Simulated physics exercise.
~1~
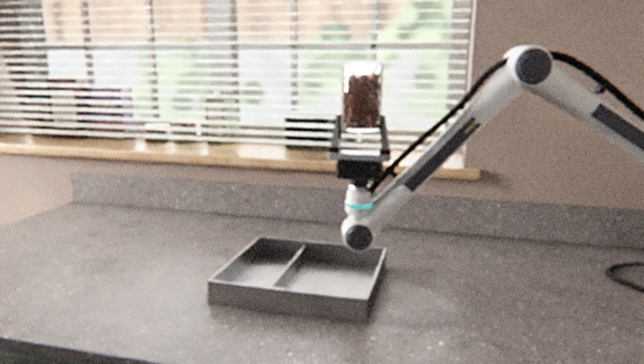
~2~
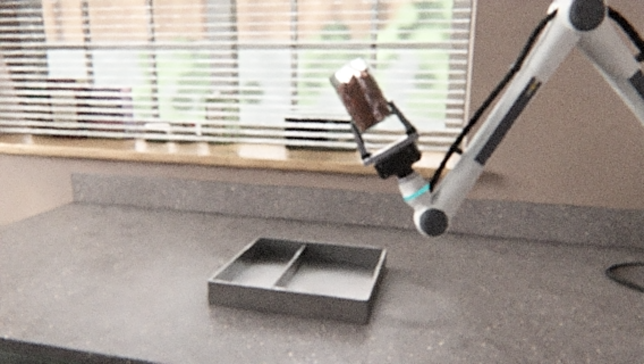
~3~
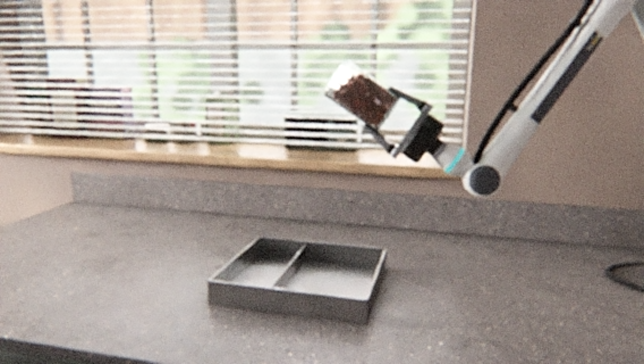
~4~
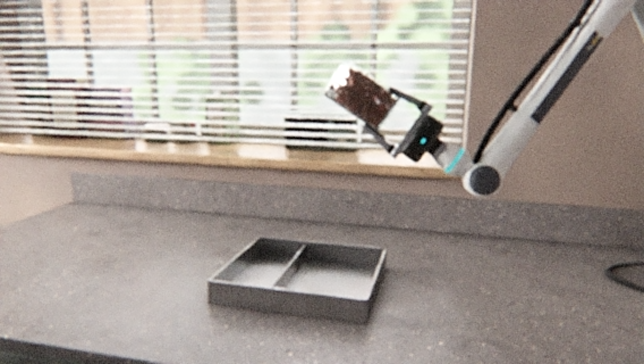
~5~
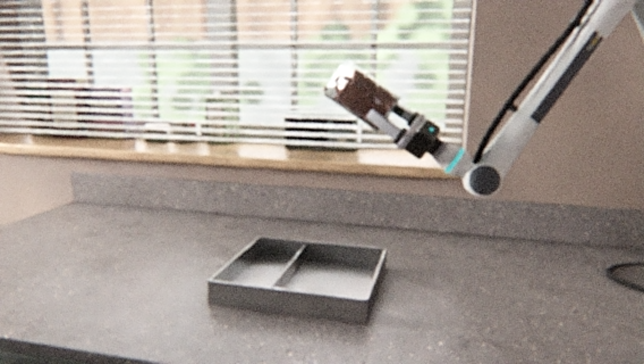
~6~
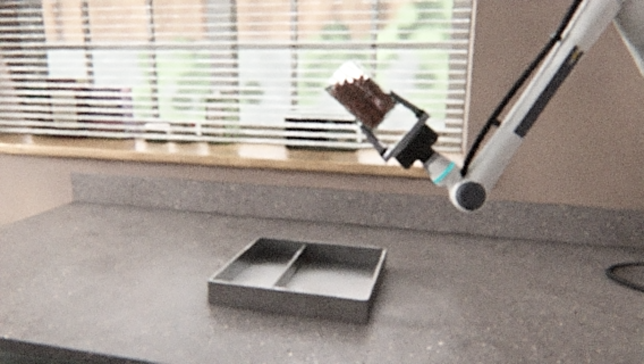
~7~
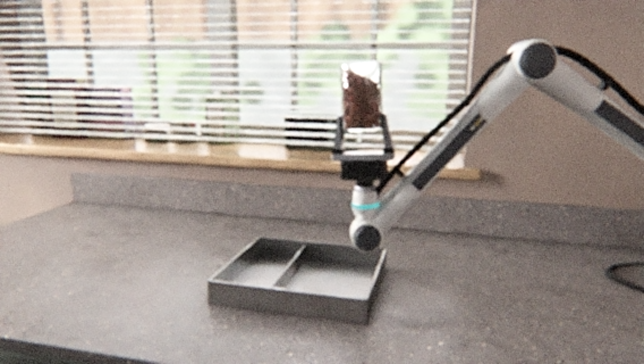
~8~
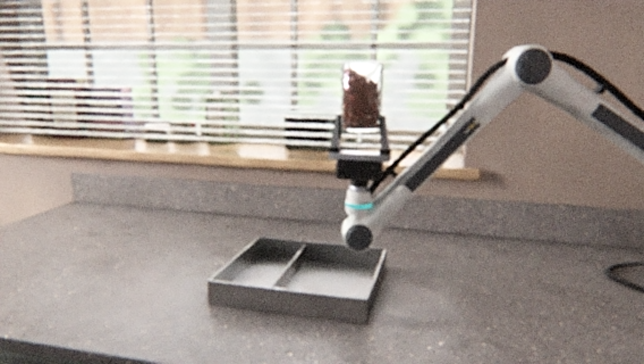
A robot arm held up a clear tumbler of brown beads beside a gray divided tray, swung it up to the right while tilting it leftward, and rolled it around before bringing it back upright, still holding nearly all its beads.
